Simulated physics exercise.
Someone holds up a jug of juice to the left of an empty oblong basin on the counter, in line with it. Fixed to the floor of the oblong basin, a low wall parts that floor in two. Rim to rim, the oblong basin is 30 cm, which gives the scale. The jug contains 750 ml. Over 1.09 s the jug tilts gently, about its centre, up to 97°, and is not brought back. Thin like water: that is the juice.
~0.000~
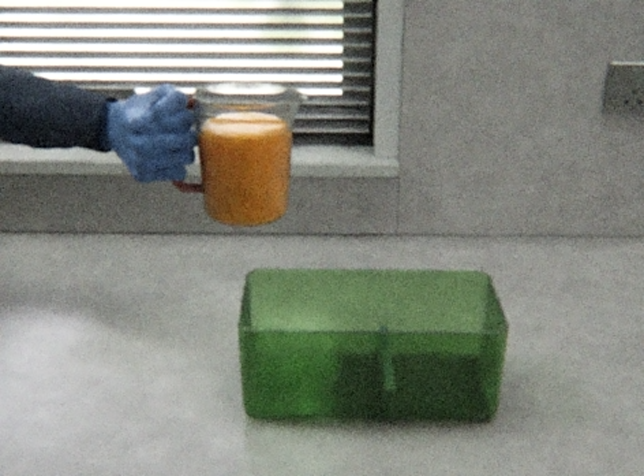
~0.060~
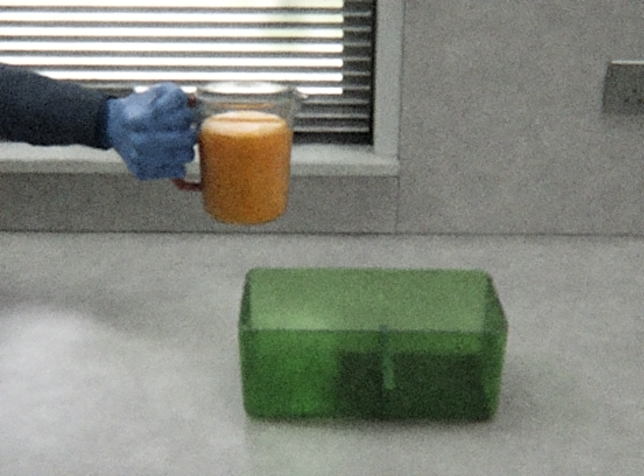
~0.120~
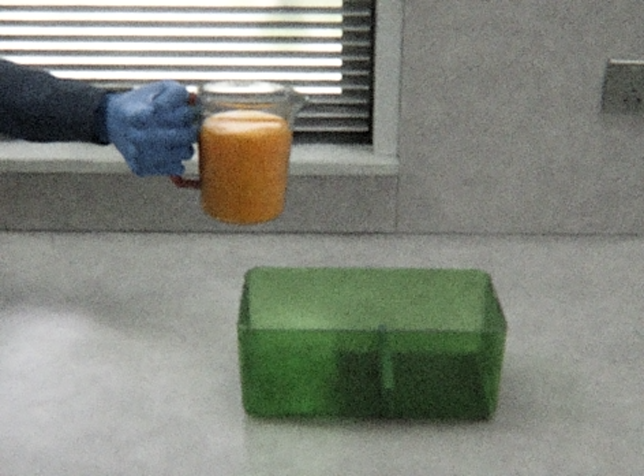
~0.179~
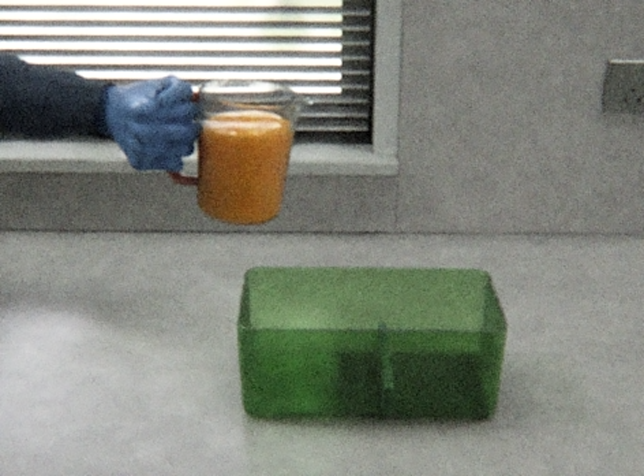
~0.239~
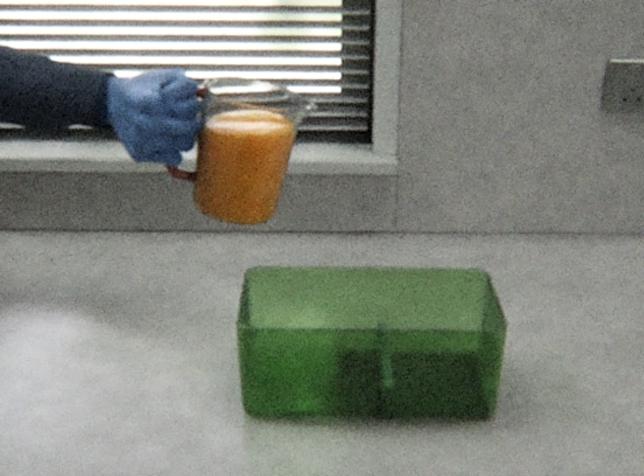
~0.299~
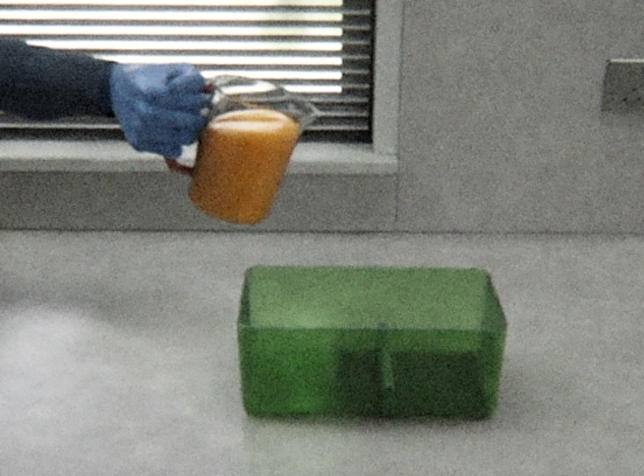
Blue-gloved hand holding a clear jug of orange juice above a green divided basin, slowly tilting it slightly to the right.
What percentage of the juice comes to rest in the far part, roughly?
53 %.
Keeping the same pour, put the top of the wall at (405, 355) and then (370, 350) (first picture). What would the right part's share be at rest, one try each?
It comes to 5 per cent, and then 90 per cent.
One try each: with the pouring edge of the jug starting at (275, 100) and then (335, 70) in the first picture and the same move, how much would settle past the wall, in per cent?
The first try gives around 5 percent, the second around 90 percent.
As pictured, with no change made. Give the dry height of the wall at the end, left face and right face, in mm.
Measured: Left around 26 mm, right around 18 mm.
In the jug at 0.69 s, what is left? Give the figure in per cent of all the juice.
88 %.
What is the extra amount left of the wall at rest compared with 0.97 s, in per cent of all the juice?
36 %.
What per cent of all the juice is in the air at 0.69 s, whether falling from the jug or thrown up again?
Roughly 12 percent.
Then, 0.69 s in, the tilt is 68° and 88 per cent is still to pour, 1 is left of the wall and 0 right of it.
Then, 0.97 s in, the tilt is 94° and 41 per cent is still to pour, 10 is left of the wall and 23 right of it.
Then, 1.27 s in, the tilt is 97° and 9 per cent is still to pour, 31 is left of the wall and 51 right of it.
Then, 1.59 s in, the tilt is 97° and 1 per cent is still to pour, 44 is left of the wall and 53 right of it.
Finally, 46 per cent lies left of the wall, 53 right of it and 1 outside.
